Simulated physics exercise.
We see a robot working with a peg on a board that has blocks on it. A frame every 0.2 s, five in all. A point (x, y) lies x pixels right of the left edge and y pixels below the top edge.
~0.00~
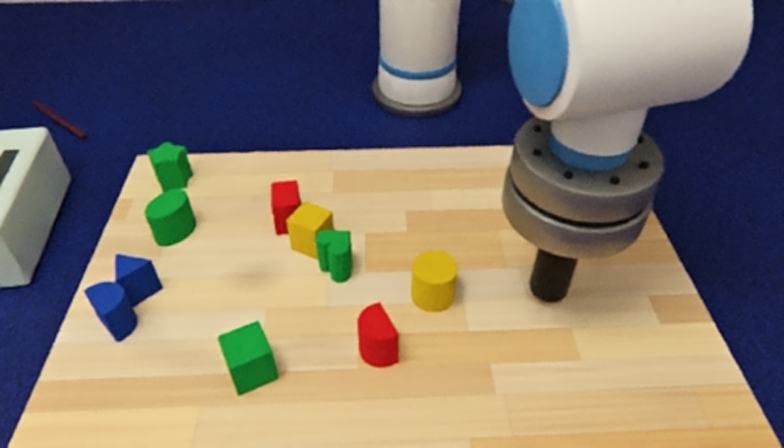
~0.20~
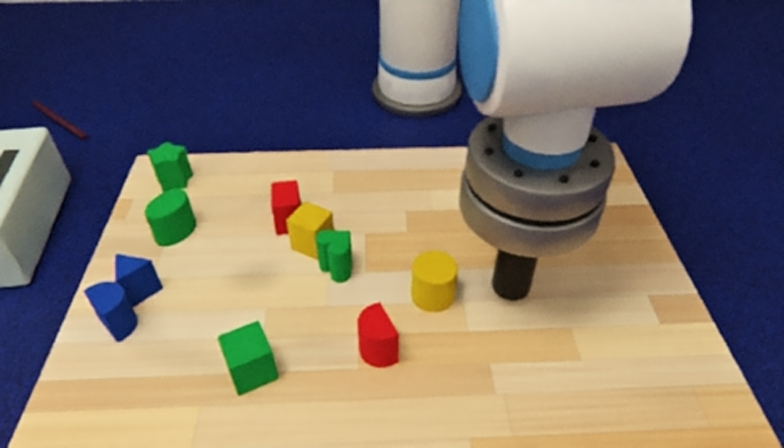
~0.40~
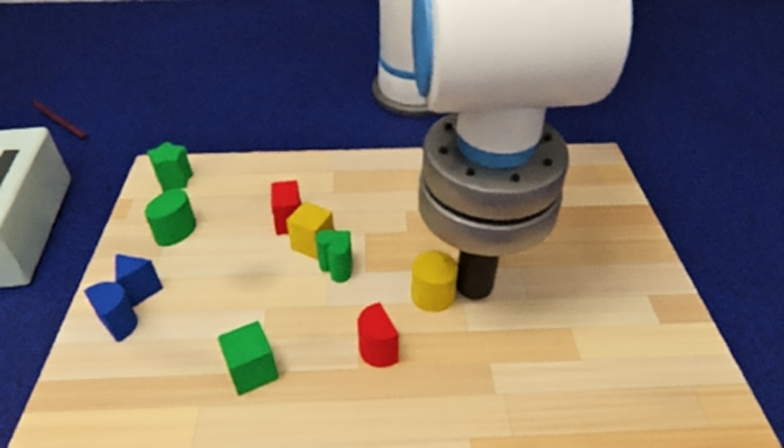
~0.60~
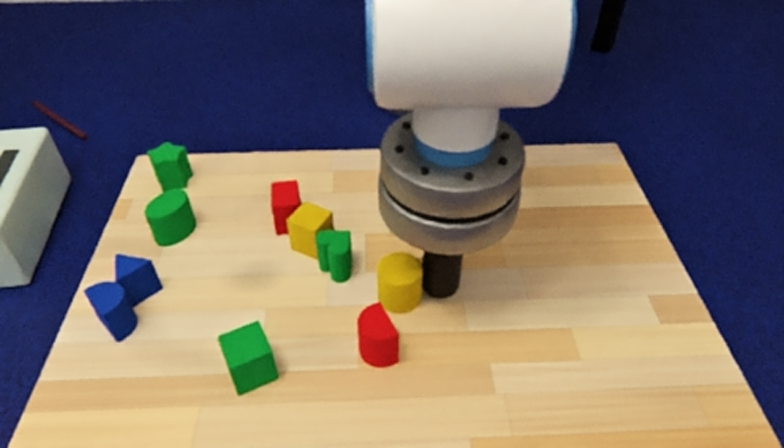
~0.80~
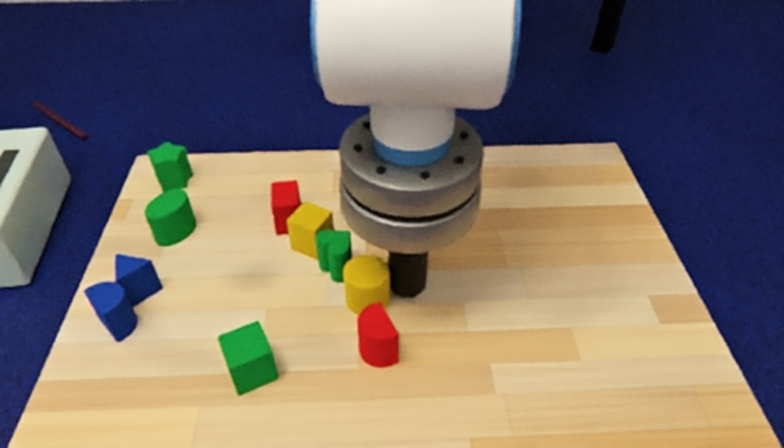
In this clip, a robot arm with a dark peg moves left across a wooden board scattered with colored blocks, reaches the yellow round block, and pushes it left until it is close to the green heart block.
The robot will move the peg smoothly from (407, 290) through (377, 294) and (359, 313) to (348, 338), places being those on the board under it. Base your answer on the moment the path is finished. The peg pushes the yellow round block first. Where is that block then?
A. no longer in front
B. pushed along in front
Option A.
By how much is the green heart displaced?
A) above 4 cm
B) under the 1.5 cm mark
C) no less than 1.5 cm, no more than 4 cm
The correct letter is B.
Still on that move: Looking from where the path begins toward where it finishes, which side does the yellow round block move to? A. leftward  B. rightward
The correct letter is B.
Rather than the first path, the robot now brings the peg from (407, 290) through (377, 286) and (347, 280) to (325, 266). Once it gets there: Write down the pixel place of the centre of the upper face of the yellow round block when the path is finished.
I expect it at (316, 277).
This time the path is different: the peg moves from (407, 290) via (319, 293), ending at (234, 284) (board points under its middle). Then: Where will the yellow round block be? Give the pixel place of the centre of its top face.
The middle of its upper face should be somewhere near (266, 295).
On the path given first. Halfway along, peg (364, 295); yellow round block (320, 281).
At the end, peg (347, 331); green heart in place; yellow round block (308, 289); red D-shaped block (381, 329).
